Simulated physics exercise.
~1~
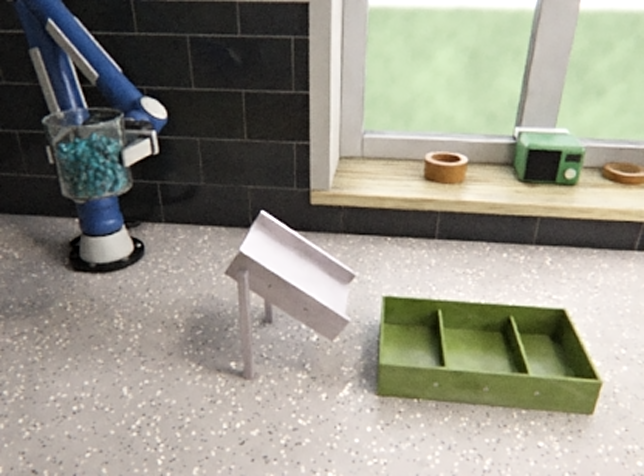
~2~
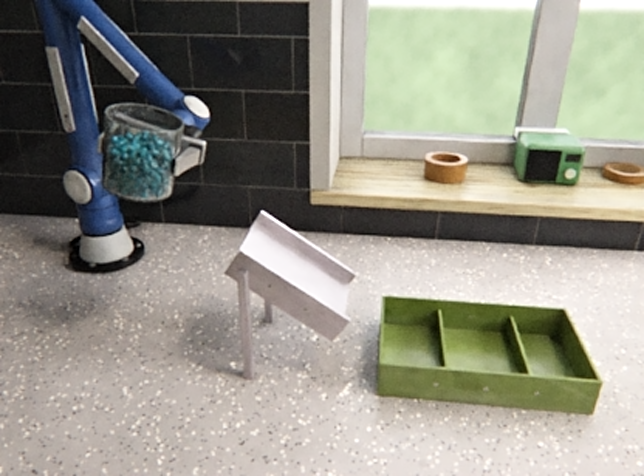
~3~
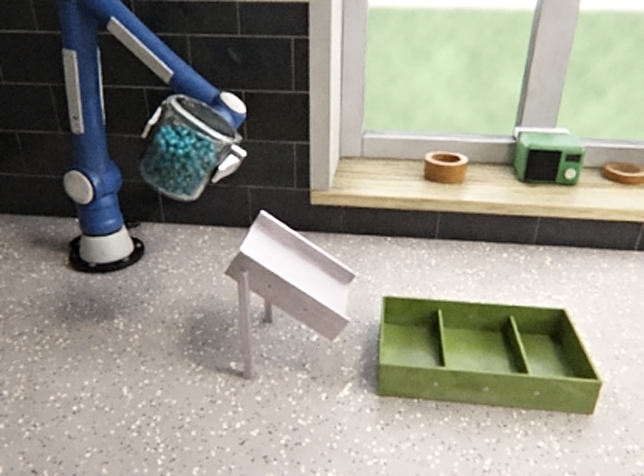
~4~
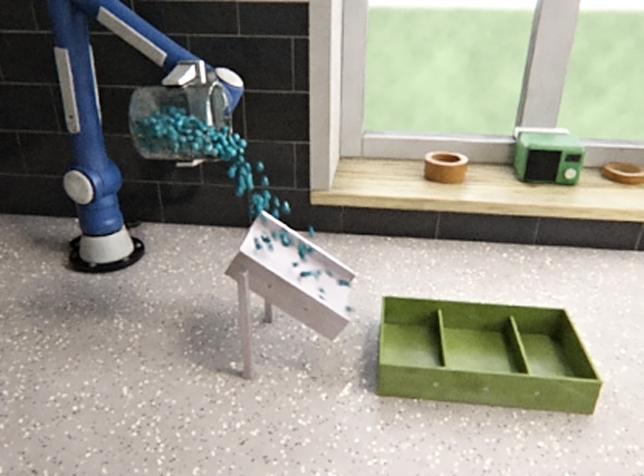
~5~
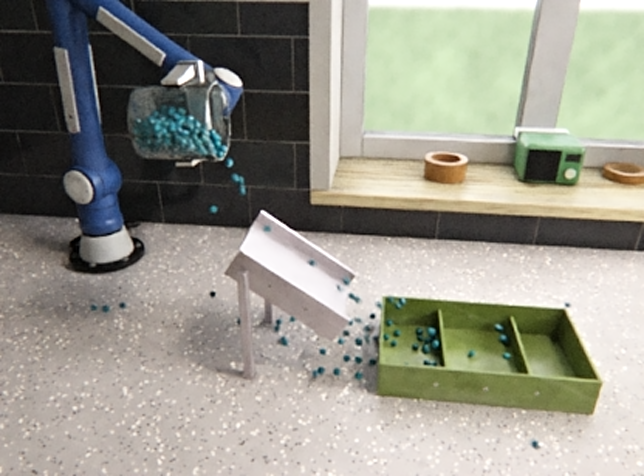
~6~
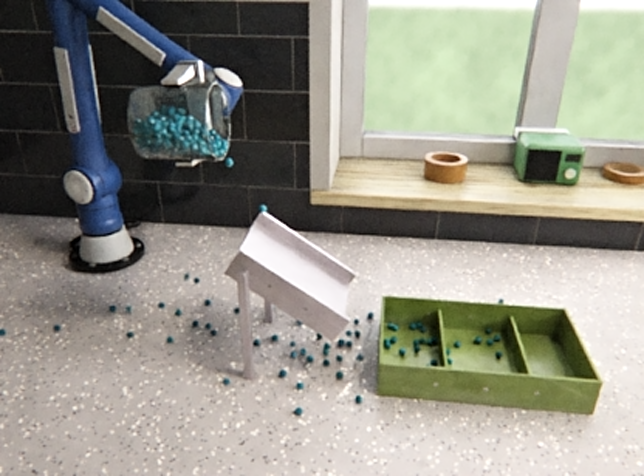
The video shows a blue robot arm carrying a clear cup of teal beads rightward and tipping it sideways above a white sloped chute. Beads spill down it, some landing in a green divided box and others scattering across the counter, while many remain in the cup.
